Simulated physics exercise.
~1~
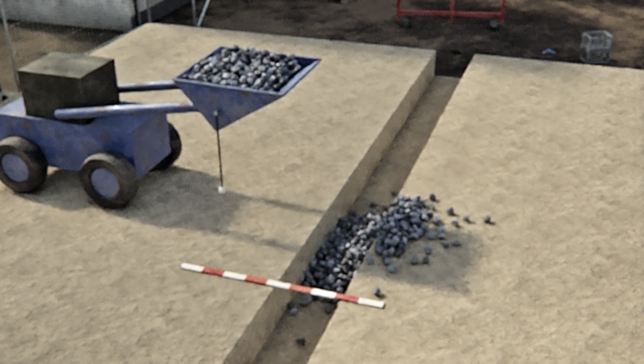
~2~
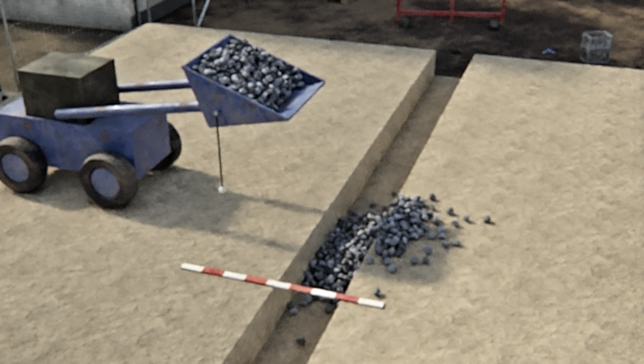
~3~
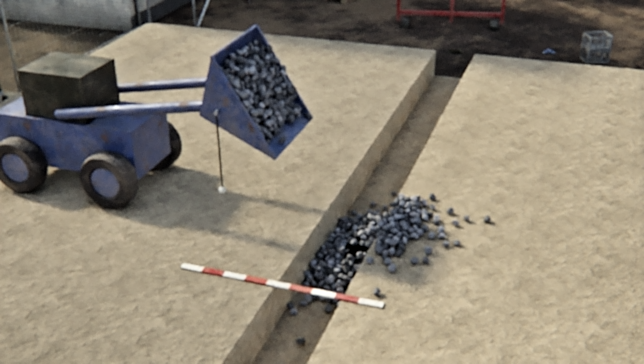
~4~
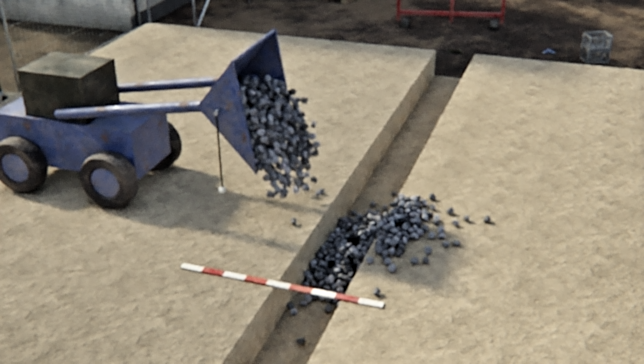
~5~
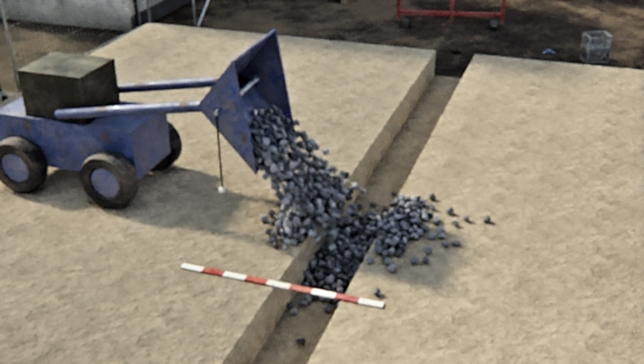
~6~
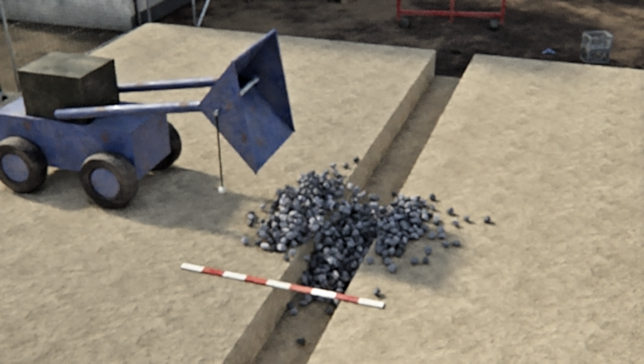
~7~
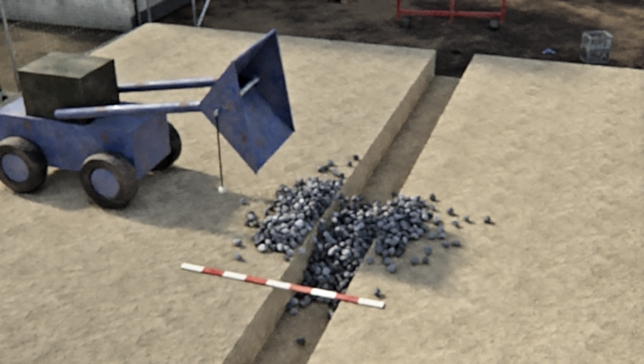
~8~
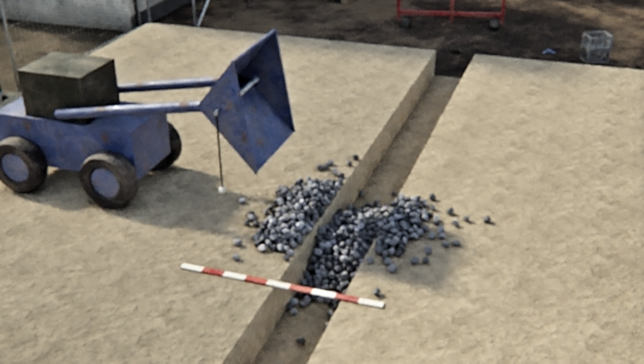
Blue wheeled loader tipping its bucket and pouring dark stones beside and into a partly filled trench, leaving the bucket empty.
